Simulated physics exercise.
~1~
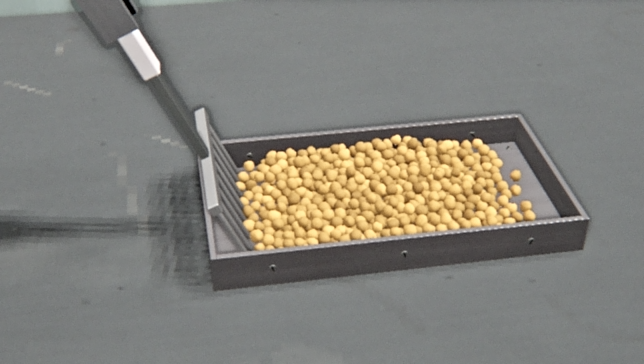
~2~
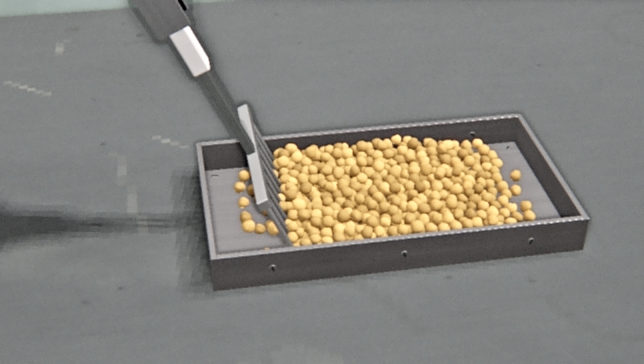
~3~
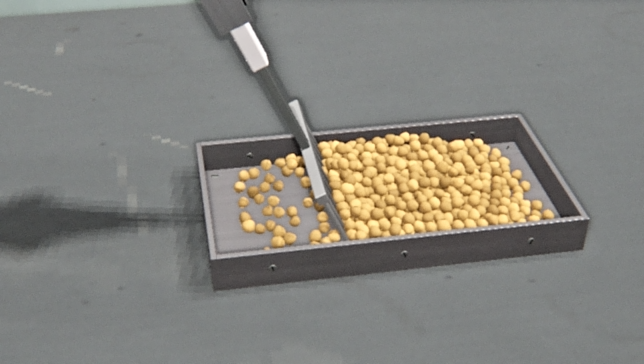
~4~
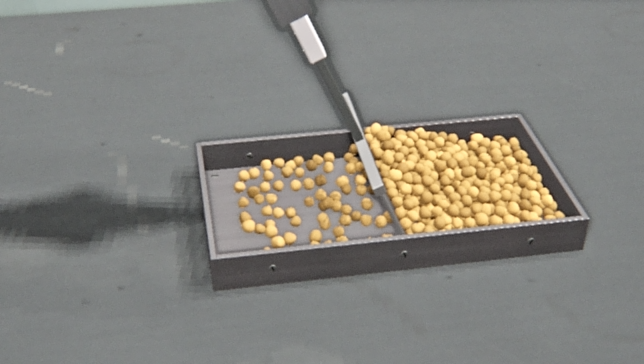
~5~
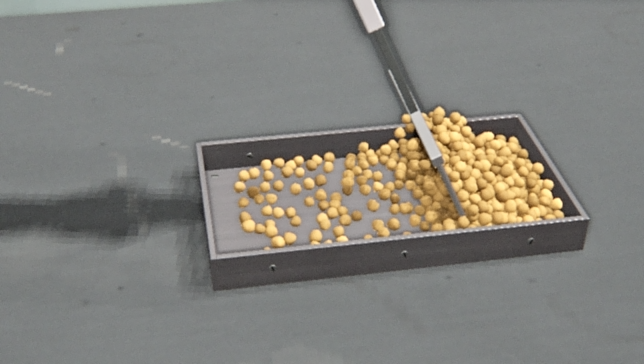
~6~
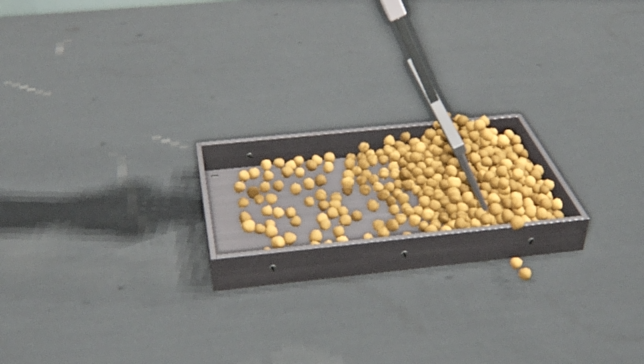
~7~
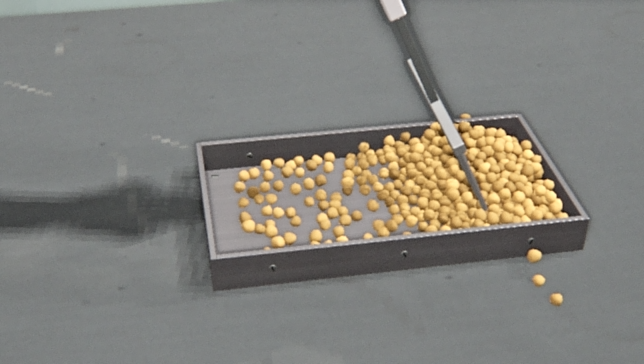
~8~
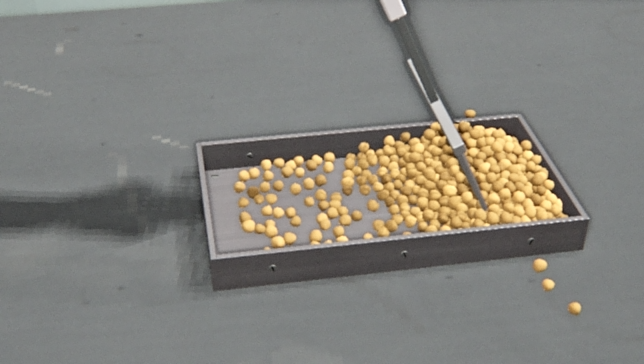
A mechanical arm with a rake swept a heap of yellow chickpeas rightward along a gray trough, leaving scattered ones behind, then lifted slightly and stopped near the right end as a few spilled over the front edge onto the table.
